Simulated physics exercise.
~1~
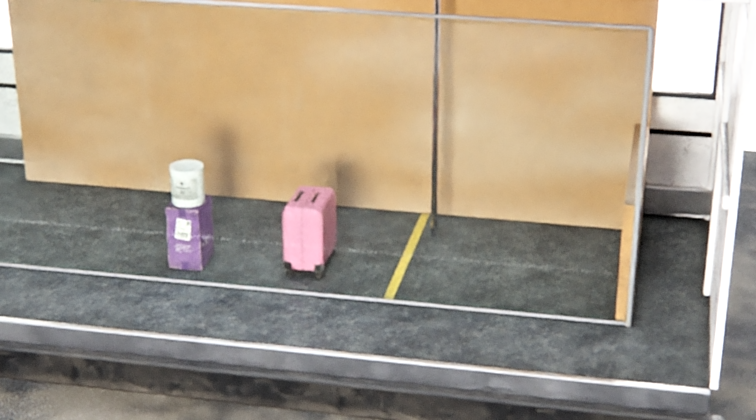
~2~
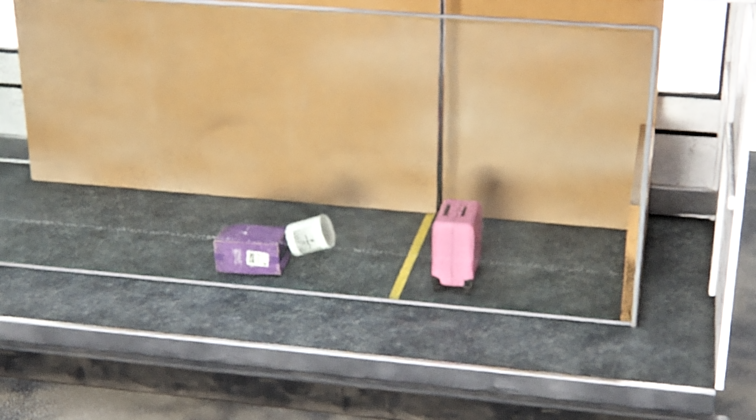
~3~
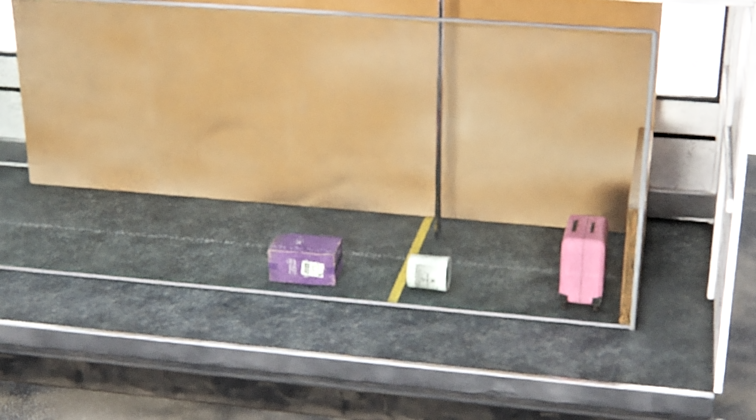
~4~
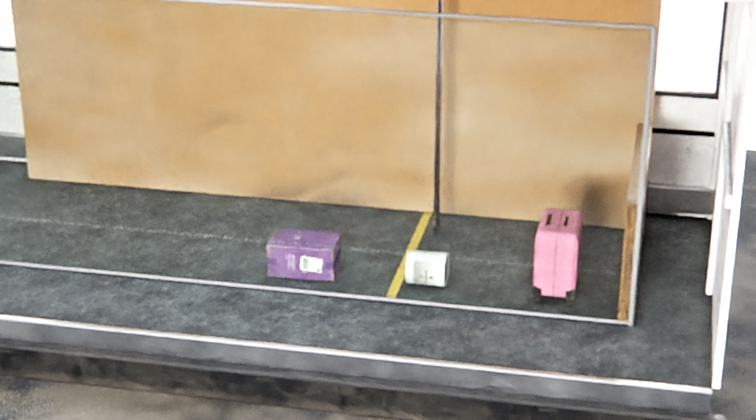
In a bay, a pink case rolls right, then slightly back, as pack and bucket topple.
